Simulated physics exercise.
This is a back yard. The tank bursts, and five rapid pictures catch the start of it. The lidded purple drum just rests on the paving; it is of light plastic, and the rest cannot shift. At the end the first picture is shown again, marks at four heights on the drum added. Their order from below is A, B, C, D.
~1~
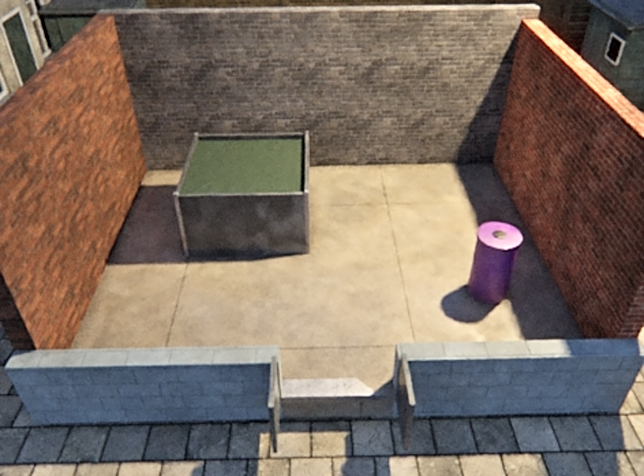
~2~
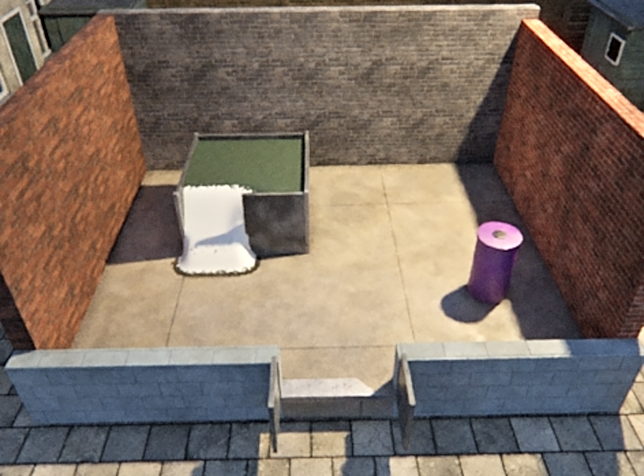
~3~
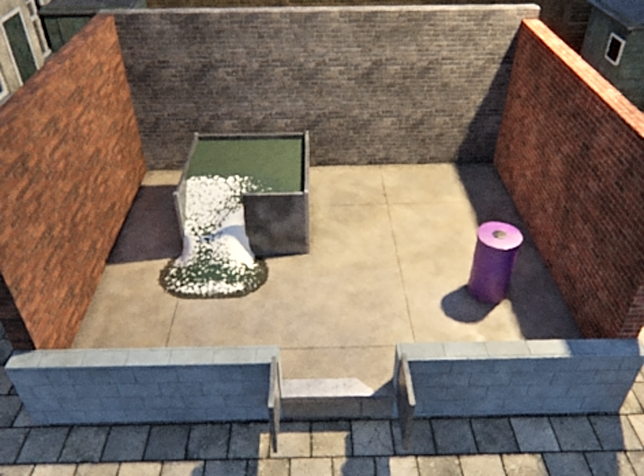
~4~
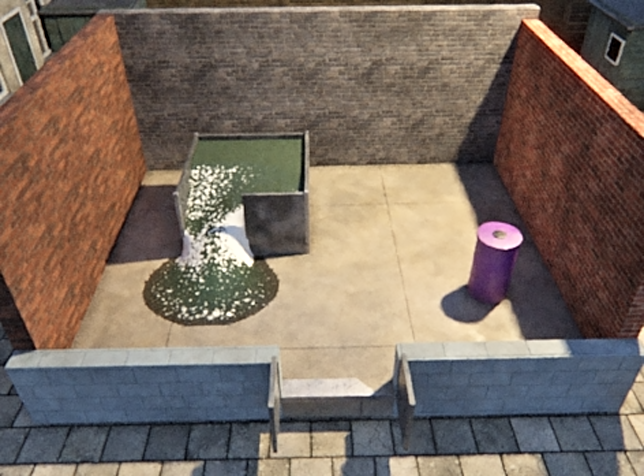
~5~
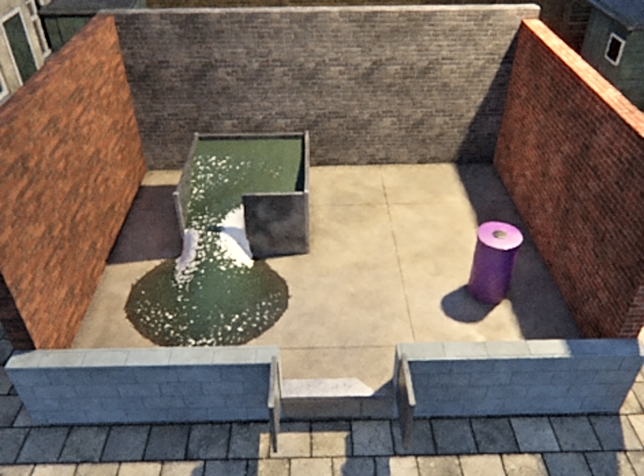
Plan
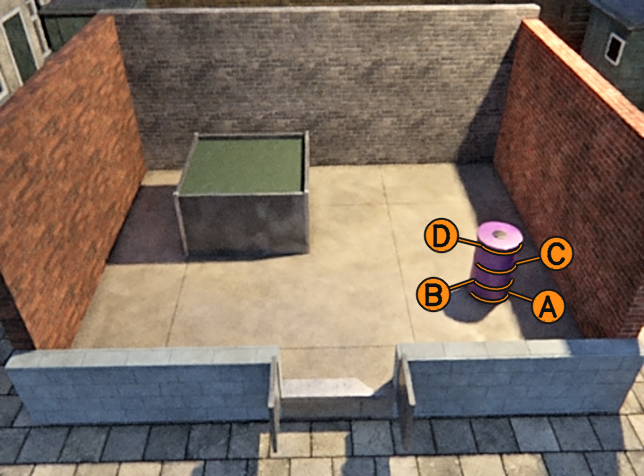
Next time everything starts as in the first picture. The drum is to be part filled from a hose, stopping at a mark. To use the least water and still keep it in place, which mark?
Mark B.
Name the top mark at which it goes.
That is mark A.
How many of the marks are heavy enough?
Three.
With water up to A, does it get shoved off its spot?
Yes, it does.
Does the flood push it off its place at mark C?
No, that is safe.
In orange, A at (493, 301); B at (496, 289); C at (500, 272); D at (505, 253); from the bottom up A, B, C, D.
For mark A, it is pushed about 3 times its own width away.
For mark B, it does not move.
For mark C, it does not move.
For mark D, it does not move.
